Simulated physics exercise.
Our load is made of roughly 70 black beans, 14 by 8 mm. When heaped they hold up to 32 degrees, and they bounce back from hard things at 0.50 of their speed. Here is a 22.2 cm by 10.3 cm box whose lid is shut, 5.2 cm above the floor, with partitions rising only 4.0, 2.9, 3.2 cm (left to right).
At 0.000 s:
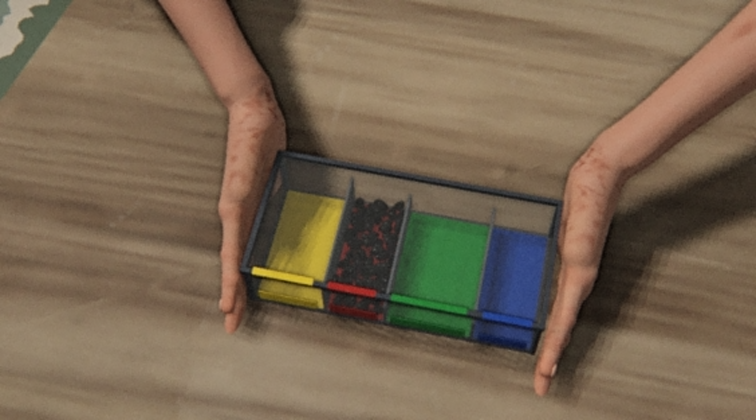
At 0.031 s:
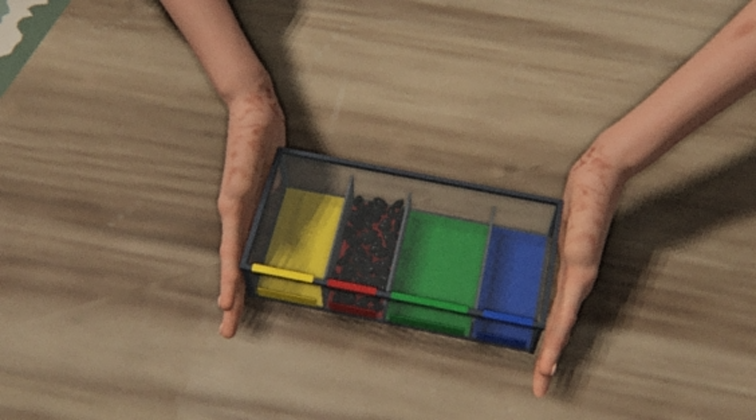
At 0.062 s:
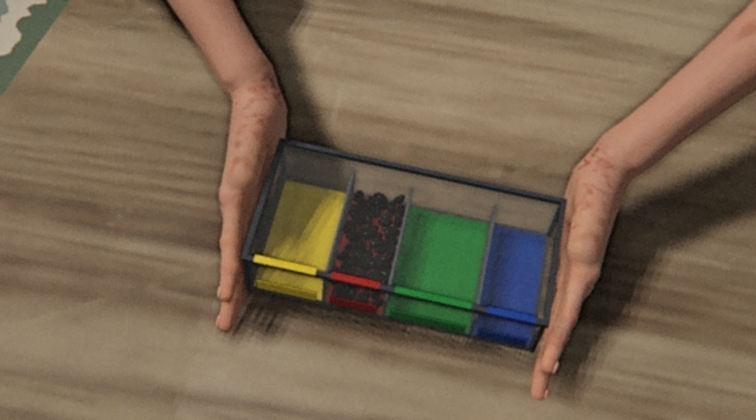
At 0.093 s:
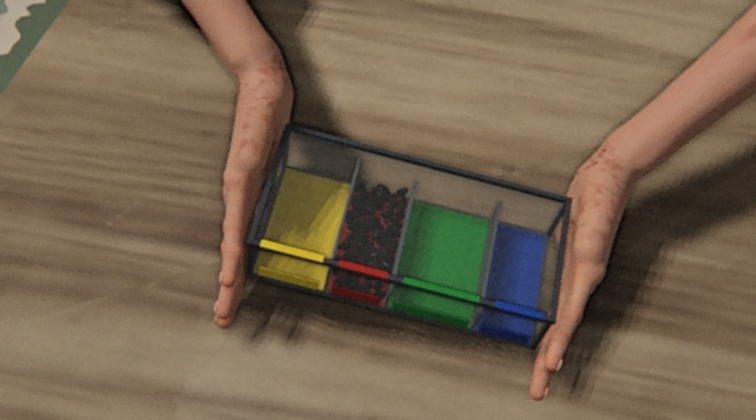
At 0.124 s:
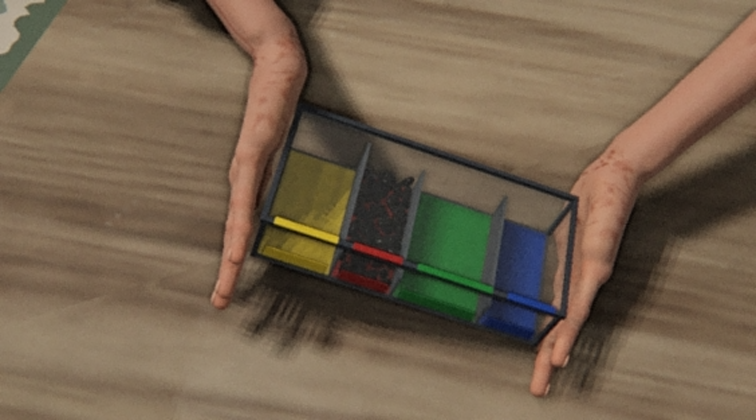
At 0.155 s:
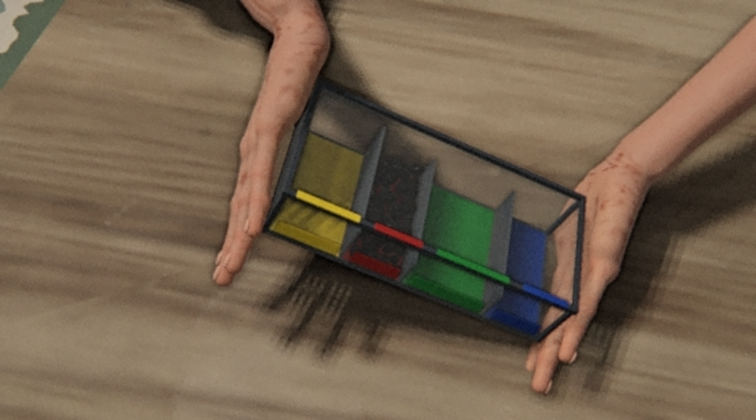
A clear box with yellow, red, green and blue sections, dark beans piled in the red one, sat between two hands, which then lifted its left side, slowly at first and then more steeply.
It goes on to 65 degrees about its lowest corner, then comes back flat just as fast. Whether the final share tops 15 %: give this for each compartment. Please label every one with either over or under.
Labels - red: Over; blue: Under; green: Over; yellow: Under.
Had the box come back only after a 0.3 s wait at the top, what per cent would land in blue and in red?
In that case blue 10; red 60.
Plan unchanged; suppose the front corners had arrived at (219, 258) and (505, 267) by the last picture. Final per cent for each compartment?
Red = 100 %, blue = 0 %, green = 0 %, yellow = 0 %.
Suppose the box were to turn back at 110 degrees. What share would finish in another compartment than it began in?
Some 90 per cent.
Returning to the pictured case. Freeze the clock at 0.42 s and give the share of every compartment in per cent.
Shares - red: 85; blue: 0; green: 15; yellow: 0.
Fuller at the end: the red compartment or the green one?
It is the red one.
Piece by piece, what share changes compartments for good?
Around 45 in a hundred.
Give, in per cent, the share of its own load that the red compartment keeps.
Share retained: Approx. 60 %.
After 0.42 s, tilt 63 degrees; red 85 %, green 15 %.
After 0.60 s, tilt 24 degrees; red 55 %, blue 5 %, green 40 %.
After 0.90 s, tilt 0 degrees; red 55 %, blue 5 %, green 40 %.
At rest (1.2 s), red 55 %, blue 5 %, green 40 %, yellow 0 %.
